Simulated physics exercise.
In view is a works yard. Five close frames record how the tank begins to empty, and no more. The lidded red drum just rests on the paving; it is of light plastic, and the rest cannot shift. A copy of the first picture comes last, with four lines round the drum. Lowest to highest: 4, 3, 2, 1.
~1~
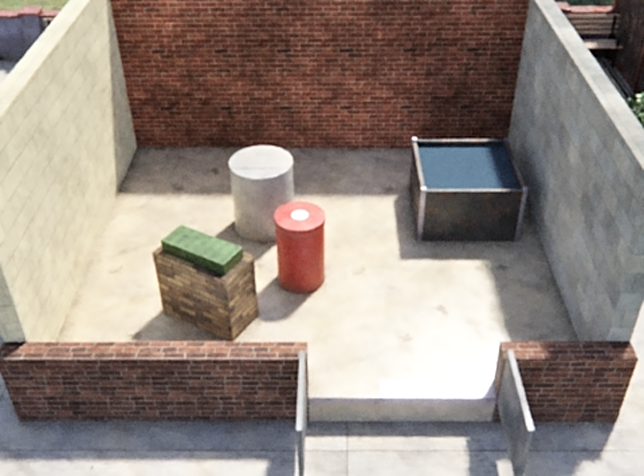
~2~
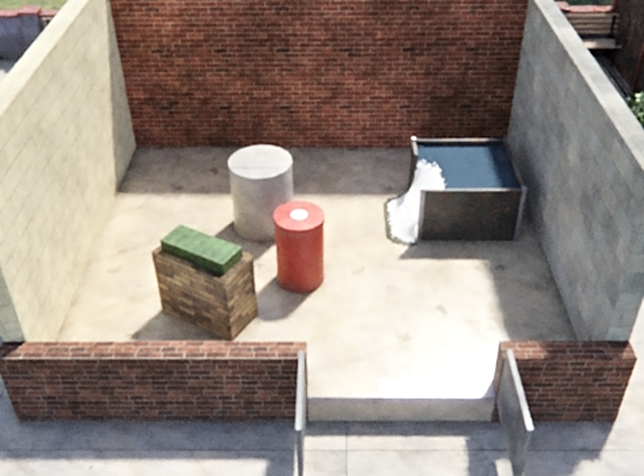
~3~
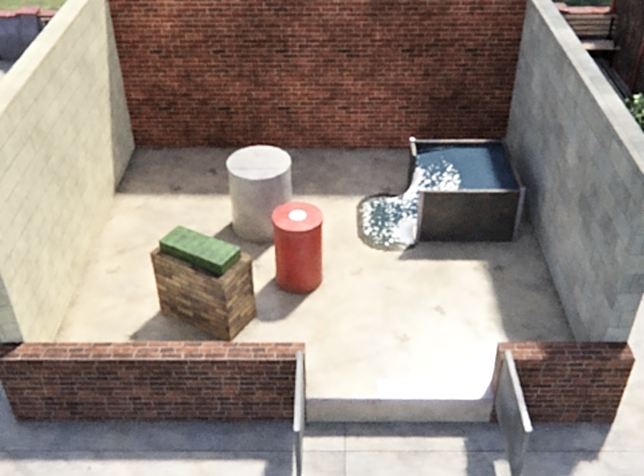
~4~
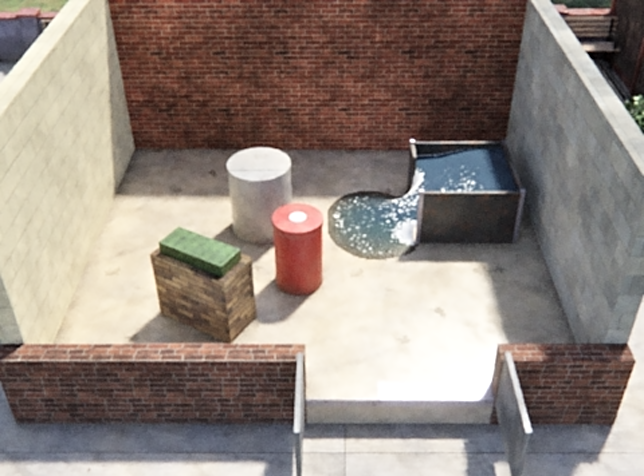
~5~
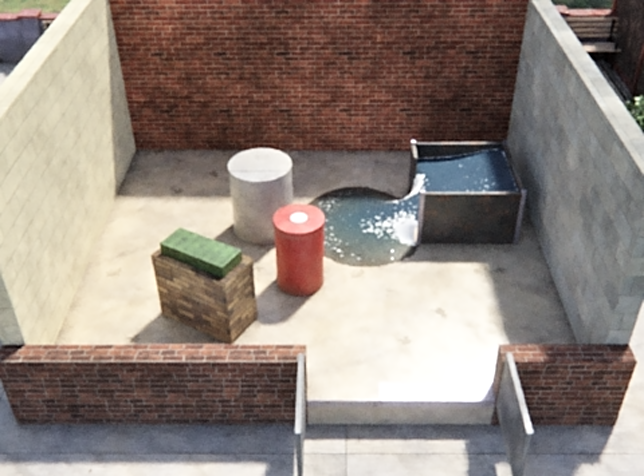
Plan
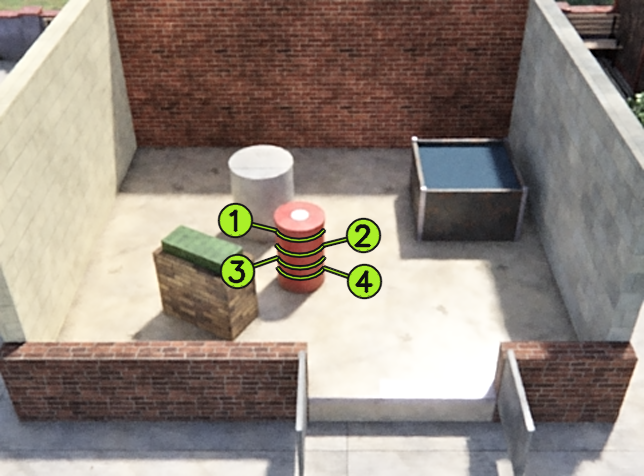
A walled works yard with a pale concrete floor, a brick back wall and a low brick front wall with an open gate is seen from above by a still camera. A dark tank full of blue water stands at right, a red drum and a grey cylinder near the middle, and a brick block topped with green at left. Water pours from the tank's left side and spreads leftward in a widening, glittering pool towards the drum.
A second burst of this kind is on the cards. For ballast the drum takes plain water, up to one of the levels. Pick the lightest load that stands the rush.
Go for 4.
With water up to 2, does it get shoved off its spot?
No, not at all.
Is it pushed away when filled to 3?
No.
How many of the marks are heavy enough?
All of the four.
In lime, 1 at (299, 240); 2 at (299, 255); 3 at (300, 267); 4 at (300, 278); from the bottom up 4, 3, 2, 1.
For line 1, it does not move.
For line 2, it does not move.
For line 3, it does not move.
For line 4, it does not move.
